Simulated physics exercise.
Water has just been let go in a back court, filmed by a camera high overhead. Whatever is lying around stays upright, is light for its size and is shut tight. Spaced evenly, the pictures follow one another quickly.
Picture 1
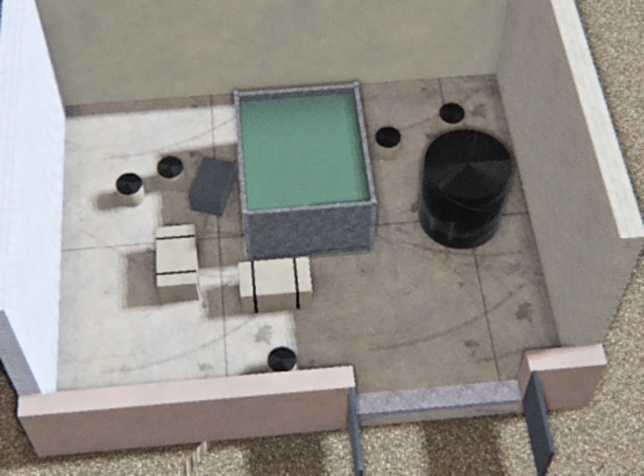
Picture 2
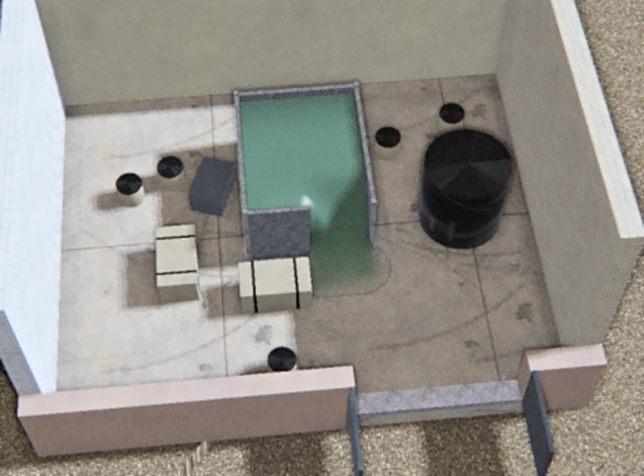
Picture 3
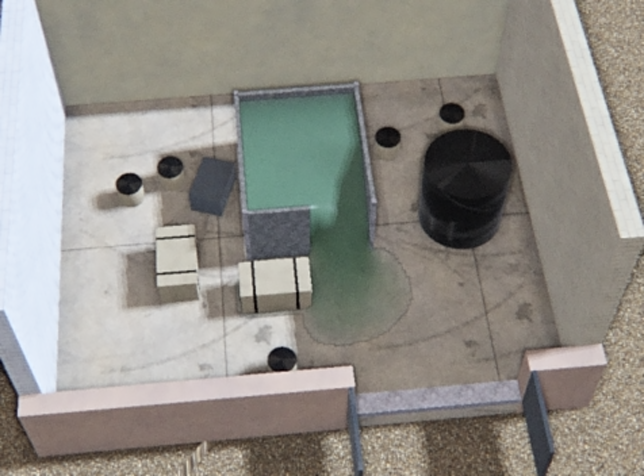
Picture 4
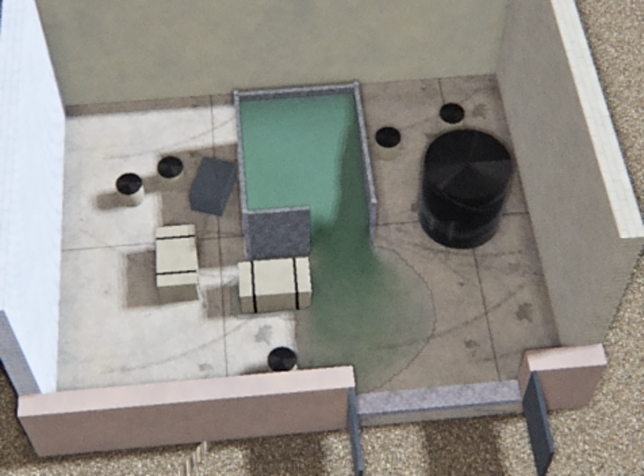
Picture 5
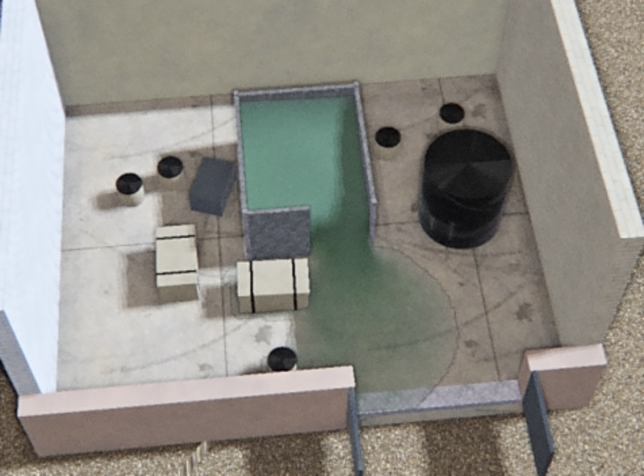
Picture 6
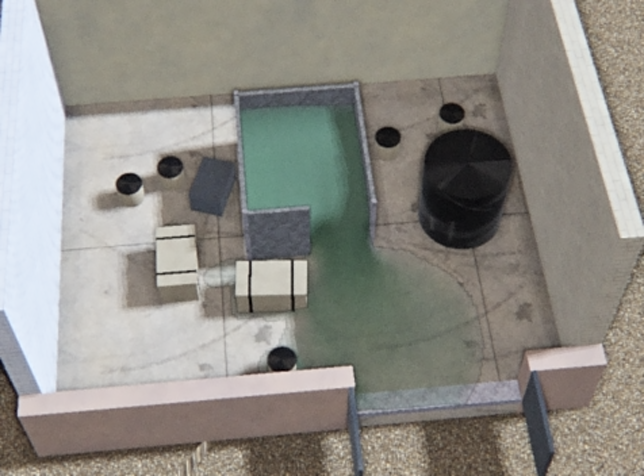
In a walled back court, green water pours from an opened tank and spreads across the floor.
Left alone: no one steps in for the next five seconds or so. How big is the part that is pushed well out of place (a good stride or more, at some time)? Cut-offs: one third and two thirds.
Under one third.
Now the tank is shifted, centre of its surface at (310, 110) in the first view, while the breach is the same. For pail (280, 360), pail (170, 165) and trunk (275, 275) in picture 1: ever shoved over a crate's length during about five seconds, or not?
In that order: Shifted that much, under that, that far or more.
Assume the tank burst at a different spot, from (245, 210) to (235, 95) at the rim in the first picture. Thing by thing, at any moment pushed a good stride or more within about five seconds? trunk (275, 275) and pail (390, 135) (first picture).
Lab note, as listed: Stayed below that mark / stayed below that mark.
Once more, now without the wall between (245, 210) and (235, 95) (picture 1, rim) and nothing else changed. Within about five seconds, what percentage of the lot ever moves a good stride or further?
Estimate: Close to 80 in a hundred.
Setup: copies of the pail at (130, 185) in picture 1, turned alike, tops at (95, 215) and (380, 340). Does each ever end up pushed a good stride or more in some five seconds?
First: Stays short of it; second: Covers that distance.
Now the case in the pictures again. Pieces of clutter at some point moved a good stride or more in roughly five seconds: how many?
1 in total.
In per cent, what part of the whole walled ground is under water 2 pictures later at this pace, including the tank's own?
I'd put it near 35 percent.
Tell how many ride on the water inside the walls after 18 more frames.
By my tally, 0.
A moment on, 0 of 8 are well off their spots; 0 afloat.
Next, 1 of 8 are well off their spots; 0 afloat.
Later, 1 of 8 are well off their spots; 0 afloat.
In the end, 1 of 8 are well off their spots, and 1 have been at some point; 0 afloat.
